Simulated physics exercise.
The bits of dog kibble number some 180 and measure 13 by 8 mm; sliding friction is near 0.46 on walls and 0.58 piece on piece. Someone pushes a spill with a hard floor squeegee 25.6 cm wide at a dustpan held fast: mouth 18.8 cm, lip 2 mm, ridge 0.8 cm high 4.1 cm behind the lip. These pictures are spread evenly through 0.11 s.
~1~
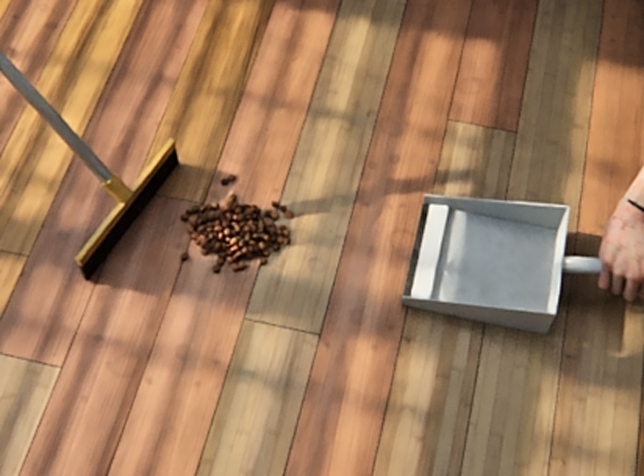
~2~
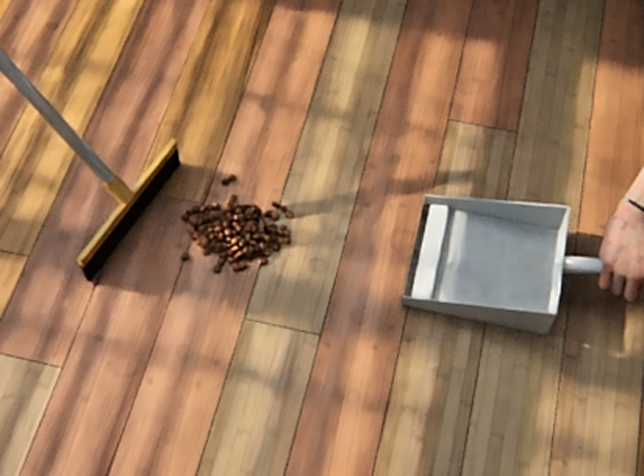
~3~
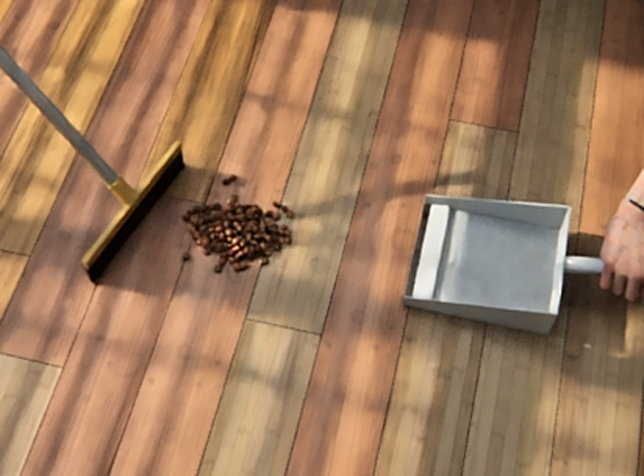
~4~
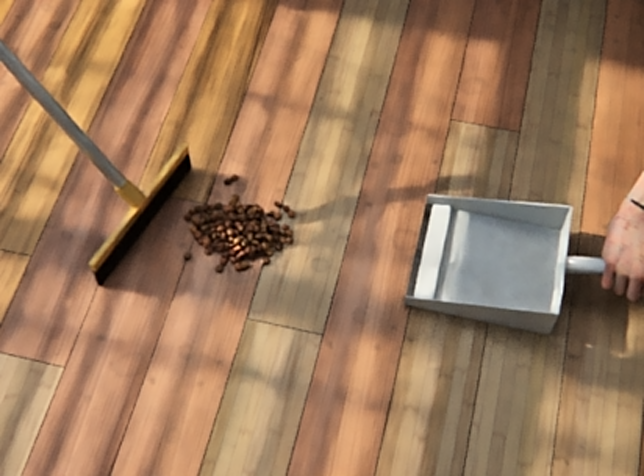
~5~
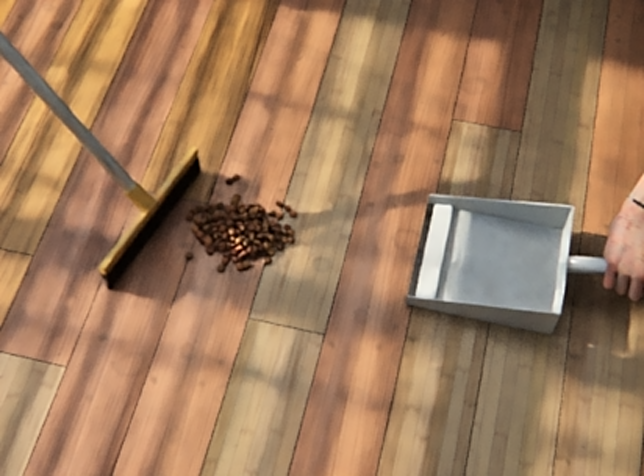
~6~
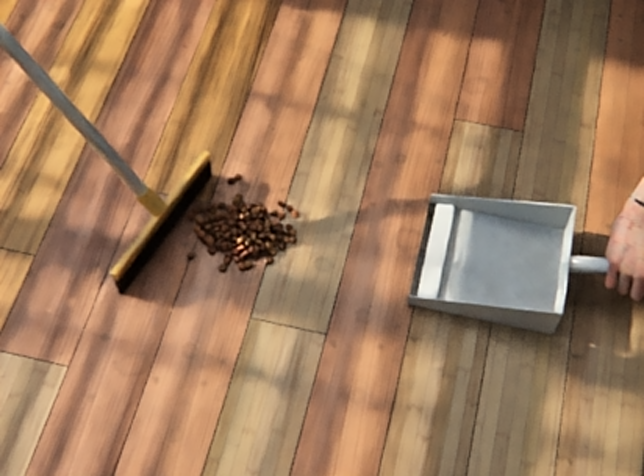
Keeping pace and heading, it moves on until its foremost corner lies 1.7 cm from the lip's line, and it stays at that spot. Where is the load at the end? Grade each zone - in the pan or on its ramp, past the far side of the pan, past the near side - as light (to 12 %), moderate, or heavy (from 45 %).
In the pan or on its ramp - moderate, past the pan's far side - light, past the pan's near side - heavy.
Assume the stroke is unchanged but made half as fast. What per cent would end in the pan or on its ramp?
In that case roughly 10 percent.
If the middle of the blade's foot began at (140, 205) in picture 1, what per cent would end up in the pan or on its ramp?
Around 20 %.
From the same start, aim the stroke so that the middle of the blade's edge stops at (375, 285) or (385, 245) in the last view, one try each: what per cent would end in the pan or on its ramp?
Close to 25 and 20 in a hundred, in that order.
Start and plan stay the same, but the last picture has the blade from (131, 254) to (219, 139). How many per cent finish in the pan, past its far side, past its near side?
Split: Pan = 10, far = 10, near = 20.
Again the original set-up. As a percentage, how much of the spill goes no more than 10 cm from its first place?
Around 5 in a hundred.
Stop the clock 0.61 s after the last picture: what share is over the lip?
Near 15 per cent so far.
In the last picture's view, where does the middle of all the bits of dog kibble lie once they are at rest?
Somewhere around (406, 314) in the final frame.
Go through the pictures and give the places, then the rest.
Blade from (80, 262) to (172, 145), moved 0.0 cm, 0 of the pieces shifted so far; middle of the pieces at (234, 227); pan at (495, 269), in the first frame.
Blade from (82, 262) to (174, 146), moved 0.2 cm, 0 of the pieces shifted so far; middle of the pieces at (234, 228), in the second frame.
Blade from (87, 264) to (178, 147), moved 0.8 cm, 0 of the pieces shifted so far; middle of the pieces at (235, 227), in the third frame.
Blade from (94, 267) to (185, 150), moved 1.9 cm, 0 of the pieces shifted so far; middle of the pieces at (237, 227), in the fourth frame.
Blade from (104, 271) to (195, 153), moved 3.4 cm, 0 of the pieces shifted so far; middle of the pieces at (238, 227), in the fifth frame.
Blade from (116, 276) to (206, 157), moved 5.3 cm, 0 of the pieces shifted so far; middle of the pieces at (240, 227); pan at (501, 269), in the sixth frame.
Then, 0.21 s after the last picture, middle of the blade 22 cm from the lip; 0 % over the lip, far side 0 %, near side 25 %.
Then, 0.35 s after the last picture, middle of the blade 11 cm from the lip; 0 % over the lip, far side 0 %, near side 45 %.
Then, 0.61 s after the last picture, middle of the blade 5 cm from the lip; 15 % over the lip, far side 0 %, near side 55 %.
In the end, pan 15 %, far side 0 %, near side 55 %, in front of the lip or behind the blade 25 %.
